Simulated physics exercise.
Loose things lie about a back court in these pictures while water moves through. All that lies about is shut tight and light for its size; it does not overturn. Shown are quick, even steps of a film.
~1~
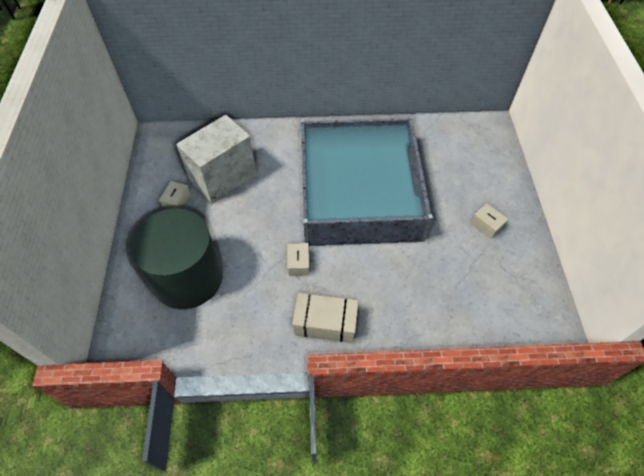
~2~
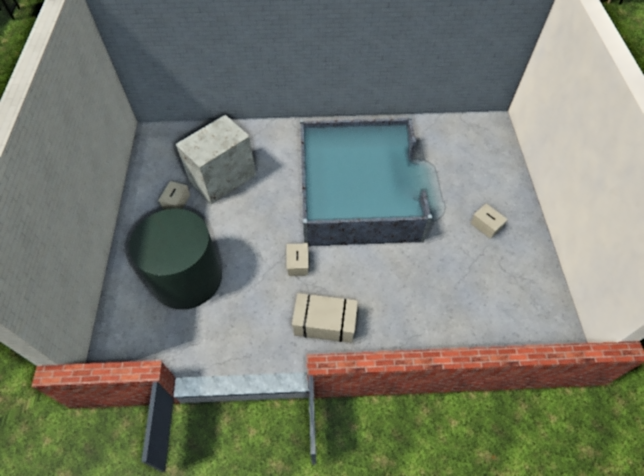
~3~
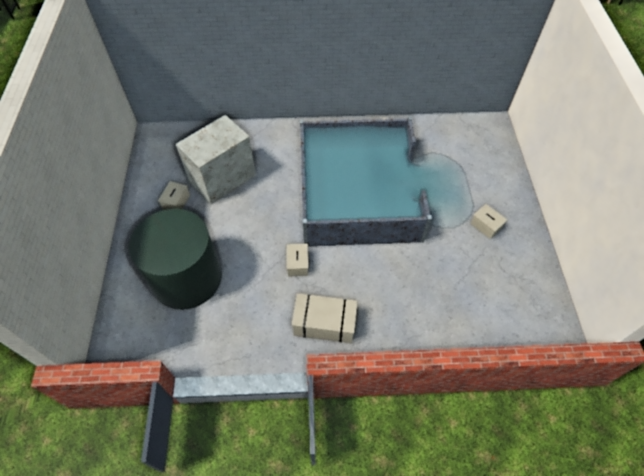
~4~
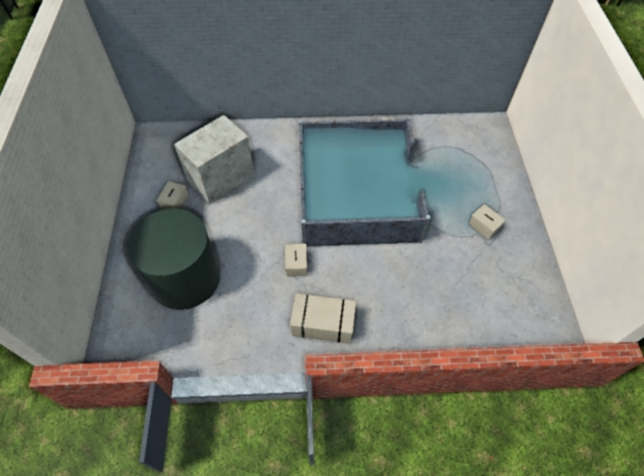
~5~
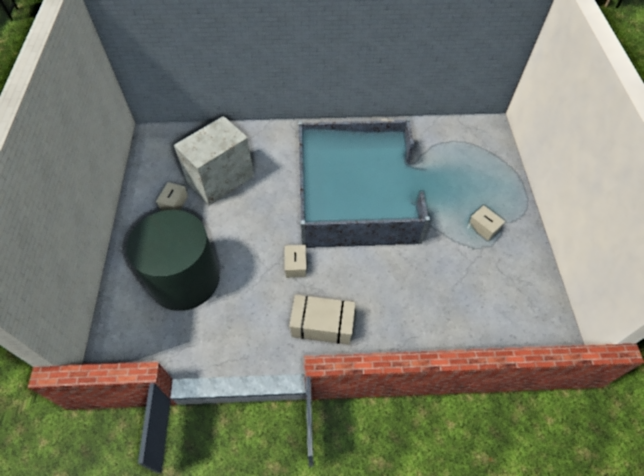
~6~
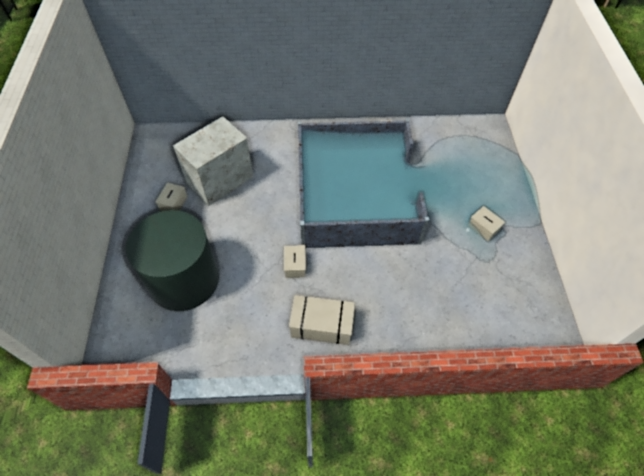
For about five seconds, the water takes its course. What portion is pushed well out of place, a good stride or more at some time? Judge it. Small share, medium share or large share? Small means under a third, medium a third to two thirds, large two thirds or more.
A medium share.
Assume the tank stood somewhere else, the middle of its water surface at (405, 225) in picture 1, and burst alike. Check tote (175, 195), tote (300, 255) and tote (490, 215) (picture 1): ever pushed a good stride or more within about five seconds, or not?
Object by object, in turn: Lingered near its place, lingered near its place, travelled a good distance.
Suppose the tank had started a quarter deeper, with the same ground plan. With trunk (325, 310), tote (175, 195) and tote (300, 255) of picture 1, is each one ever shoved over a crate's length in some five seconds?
Note, listed order: Didn't cover it / didn't cover it / didn't cover it.
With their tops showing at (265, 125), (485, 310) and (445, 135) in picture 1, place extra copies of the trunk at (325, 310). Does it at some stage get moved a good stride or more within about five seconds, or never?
Going by the order given: Stays in place, travels that far, stays in place.
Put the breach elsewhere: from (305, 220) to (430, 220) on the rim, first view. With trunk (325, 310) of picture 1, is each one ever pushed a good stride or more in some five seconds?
Lab note - outcome: Distance reached.
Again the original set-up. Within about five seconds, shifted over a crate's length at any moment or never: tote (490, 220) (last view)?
For this one it's over that mark.
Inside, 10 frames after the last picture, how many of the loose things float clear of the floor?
0.
A moment on, 0 of 5 are well off their spots; 0 afloat.
Next, 1 of 5 are well off their spots; 0 afloat.
Later, 2 of 5 are well off their spots; 0 afloat.
In the end, 2 of 5 are well off their spots, and 2 have been at some point; 0 afloat.
